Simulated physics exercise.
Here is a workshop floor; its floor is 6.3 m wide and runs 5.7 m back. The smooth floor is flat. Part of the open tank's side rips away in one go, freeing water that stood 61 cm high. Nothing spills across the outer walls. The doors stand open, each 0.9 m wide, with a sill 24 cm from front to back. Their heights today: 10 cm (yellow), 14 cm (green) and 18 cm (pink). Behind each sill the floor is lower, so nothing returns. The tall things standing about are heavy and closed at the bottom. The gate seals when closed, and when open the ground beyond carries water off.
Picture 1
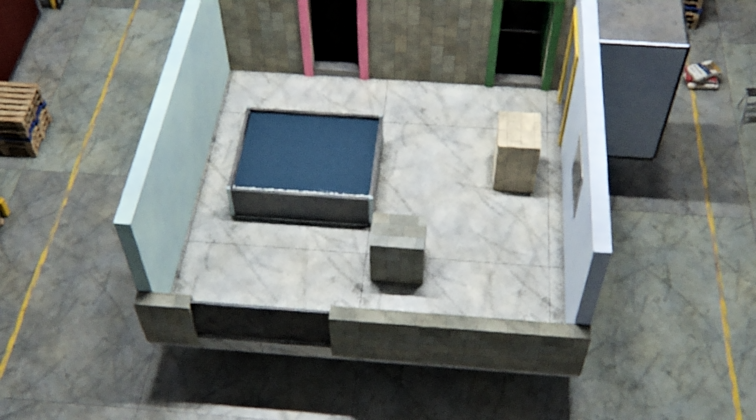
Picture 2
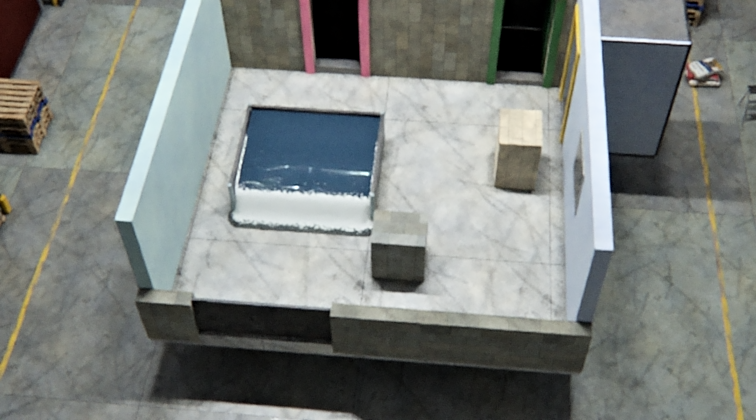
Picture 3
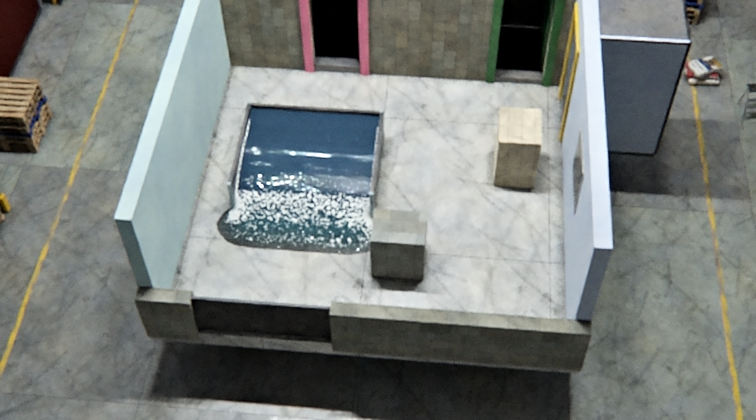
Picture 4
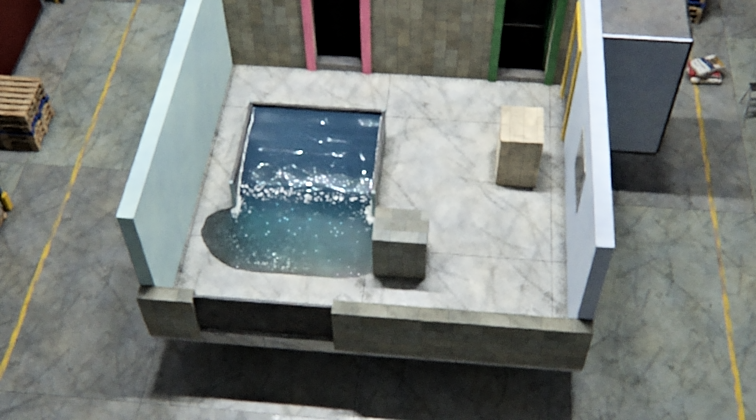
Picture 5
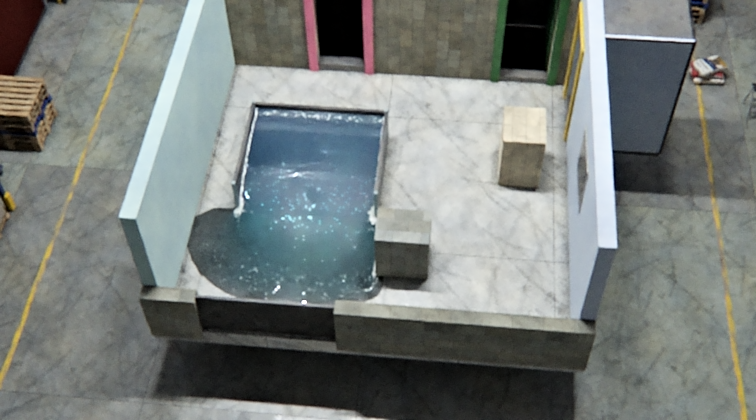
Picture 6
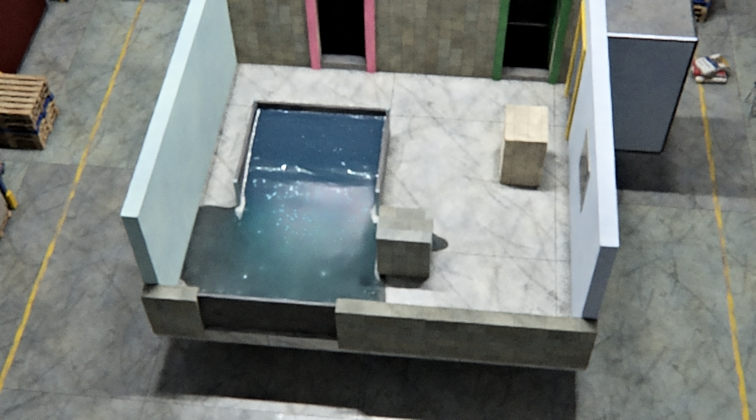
The video shows a raised, walled floor where the near side of an open tank of dark blue water gives way, and water pours toward the front, spreading left to the pale wall and around a grey block.
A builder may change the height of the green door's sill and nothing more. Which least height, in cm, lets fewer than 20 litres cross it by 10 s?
About 7.5 cm.
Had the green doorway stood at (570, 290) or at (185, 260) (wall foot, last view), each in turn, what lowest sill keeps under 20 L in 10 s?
Roughly 15 and 21 cm.
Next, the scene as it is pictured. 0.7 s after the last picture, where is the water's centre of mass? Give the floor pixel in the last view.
Near (306, 226).
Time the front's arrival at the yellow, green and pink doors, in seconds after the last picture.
Arrival: Yellow 3.8 s, green 4.0 s, pink 4.0 s.
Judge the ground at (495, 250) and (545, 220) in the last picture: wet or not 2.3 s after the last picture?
In that order: Under water, wet.
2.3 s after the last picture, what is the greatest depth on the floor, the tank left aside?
Up to some 31 cm.
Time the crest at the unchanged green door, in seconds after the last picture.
Near 7.5 s.
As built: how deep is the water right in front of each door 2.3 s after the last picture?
In cm: Yellow 0, green 0, pink 0.
Then, 0.7 s after the last picture water covers 25 % of the floor, deepest (42 cm) near (319, 316); it has not reached the green door.
Then, 2.3 s after the last picture water covers 45 % of the floor, deepest (31 cm) near (182, 315); it has not reached the green door.
Then, 9.3 s after the last picture water covers 100 % of the floor, deepest (13 cm) near (171, 314); 8 cm at the green door, 0 litres in over its 14 cm sill.
At the green door as built, the water peaked near 10 cm, 7.7 s after the last picture.
With a sill of 6 cm, 38 litres would have come in within the 10 s; with 9.5 cm, 5 litres. So under 20 litres takes about 7.5 cm.
